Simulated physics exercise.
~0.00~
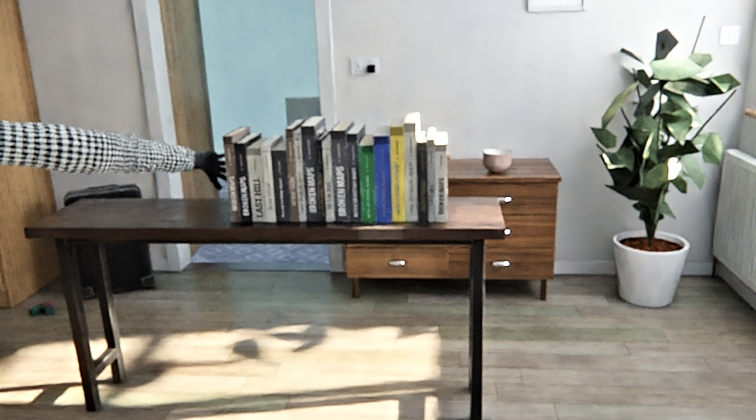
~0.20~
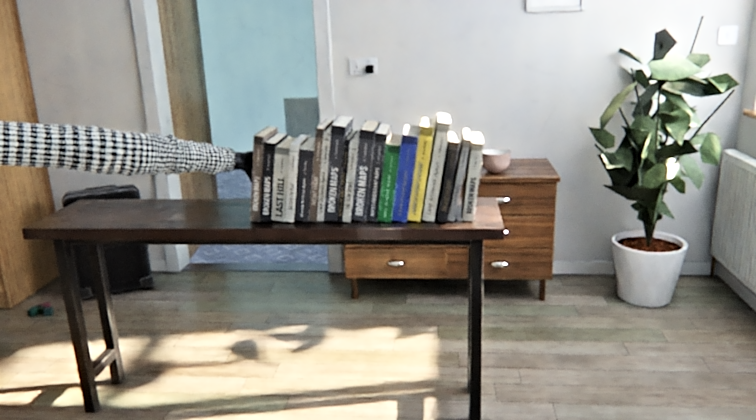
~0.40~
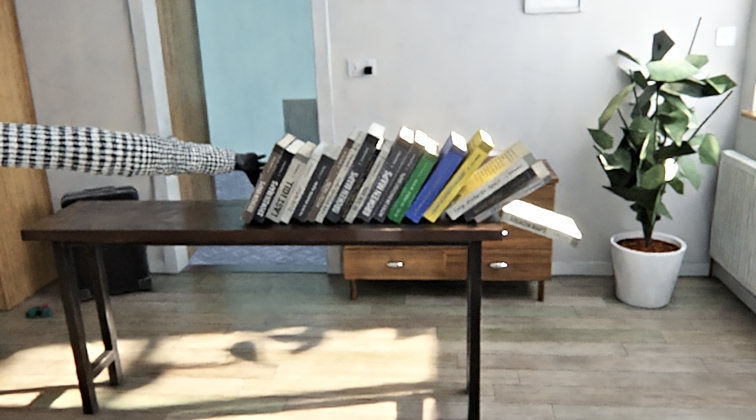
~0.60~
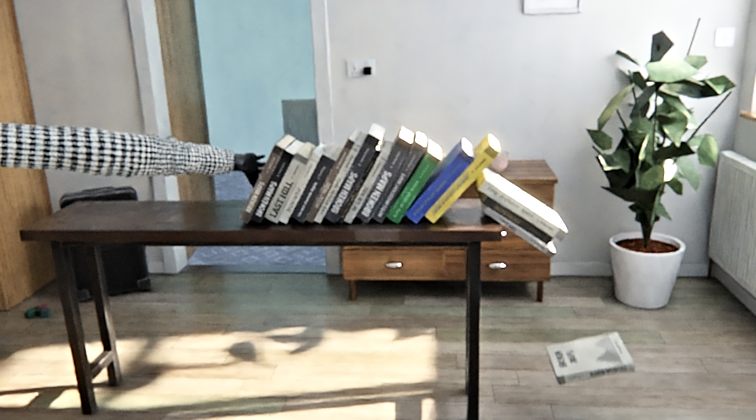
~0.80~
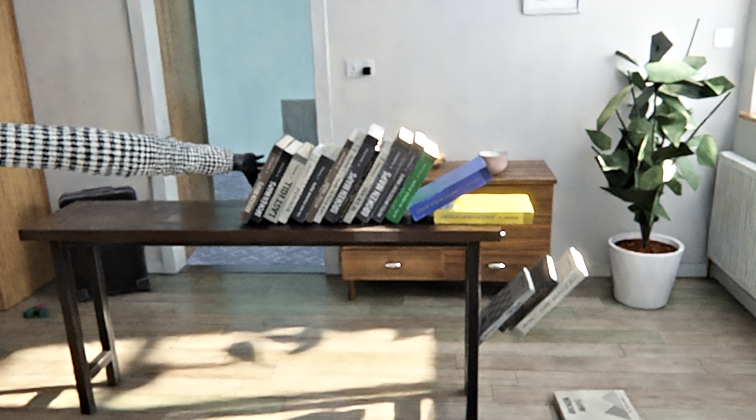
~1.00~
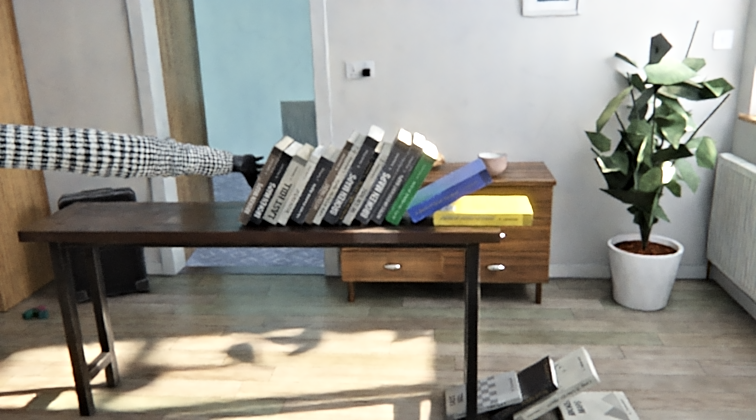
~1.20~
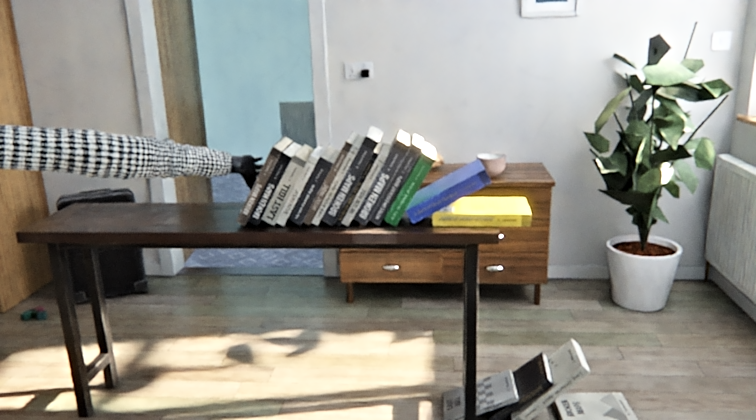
A gloved hand pushes a row of books right, tipping several onto the floor.
